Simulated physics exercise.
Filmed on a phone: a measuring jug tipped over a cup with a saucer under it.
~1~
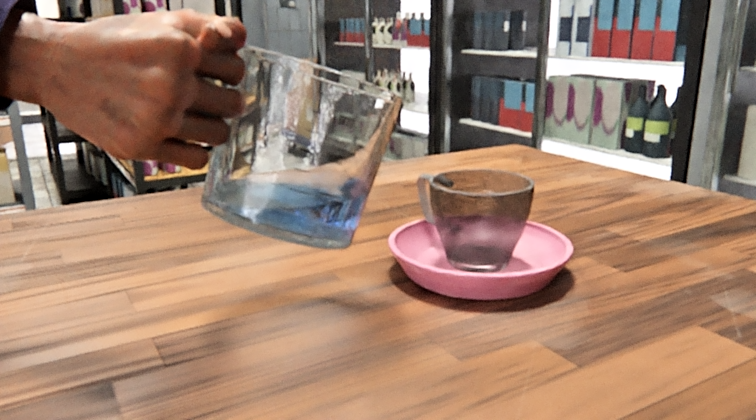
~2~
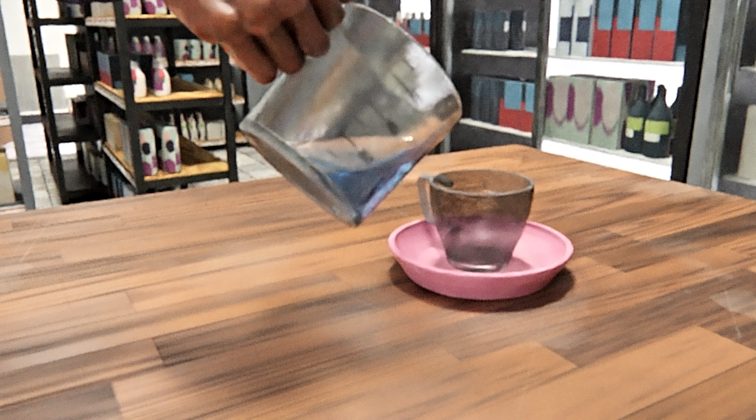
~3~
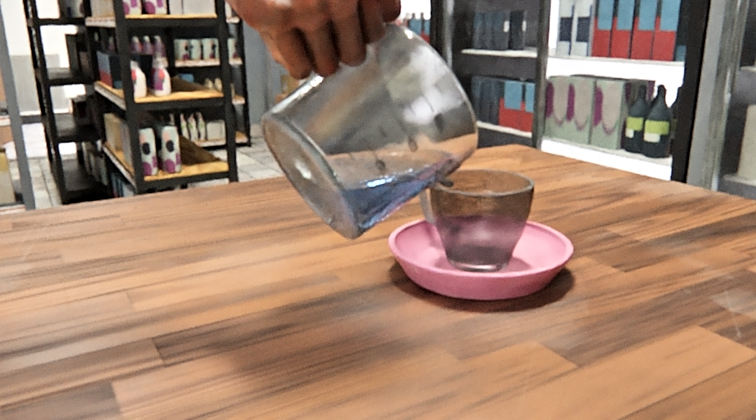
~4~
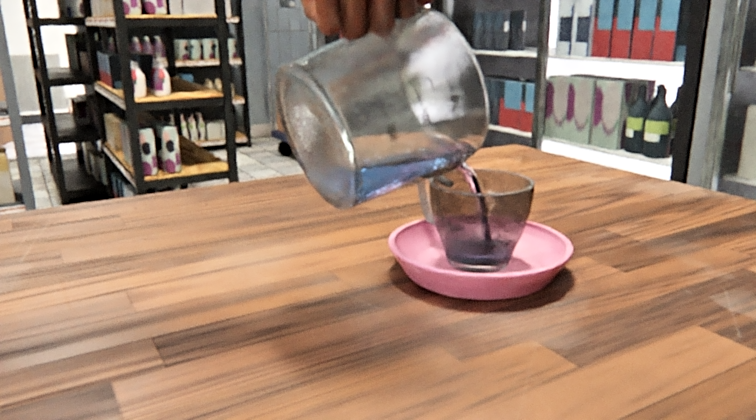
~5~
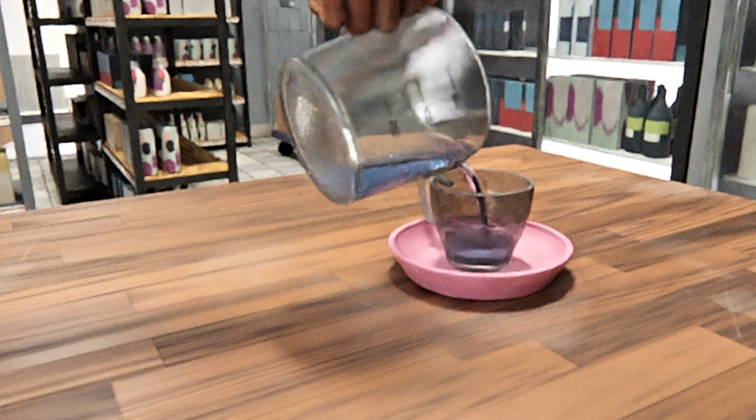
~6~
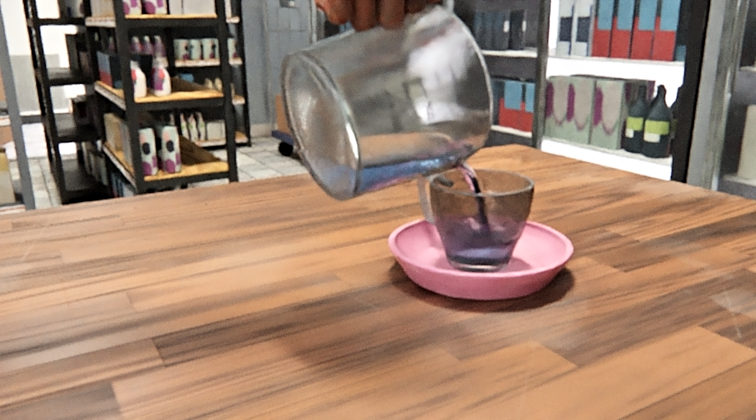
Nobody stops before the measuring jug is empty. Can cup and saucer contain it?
In the end it stays in the cup.
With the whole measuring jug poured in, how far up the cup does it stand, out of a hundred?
I make it 75 per cent.
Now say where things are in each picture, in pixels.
In the first picture, a hand has the measuring jug; measuring jug (300, 145) tipped 20° with all of its load; cup (480, 218) empty; saucer (538, 277) dry.
In the second picture, the measuring jug is tipped; measuring jug (351, 117) tipped 50° with all of its load; cup (480, 218) empty.
In the third picture, the measuring jug is tipped; measuring jug (370, 133) tipped 60° with all of its load; cup (480, 218) empty.
In the fourth picture, the stream is running; measuring jug (381, 109) tipped 75° with nearly all of its load; cup nearly empty, surface at (479, 243).
In the fifth picture, the stream is running; measuring jug (383, 106) tipped 75° with about three quarters of its load; cup (480, 218) about a quarter full.
In the sixth picture, the stream is running; measuring jug (386, 103) tipped 75° with about two thirds of its load; cup about a third full, surface at (479, 231); saucer (538, 277) dry.
Shortly, the cup is about half full; the saucer is dry.
Then, the cup is about two thirds full; the saucer is dry.
At the finish, the cup is about three quarters full; the saucer is dry.
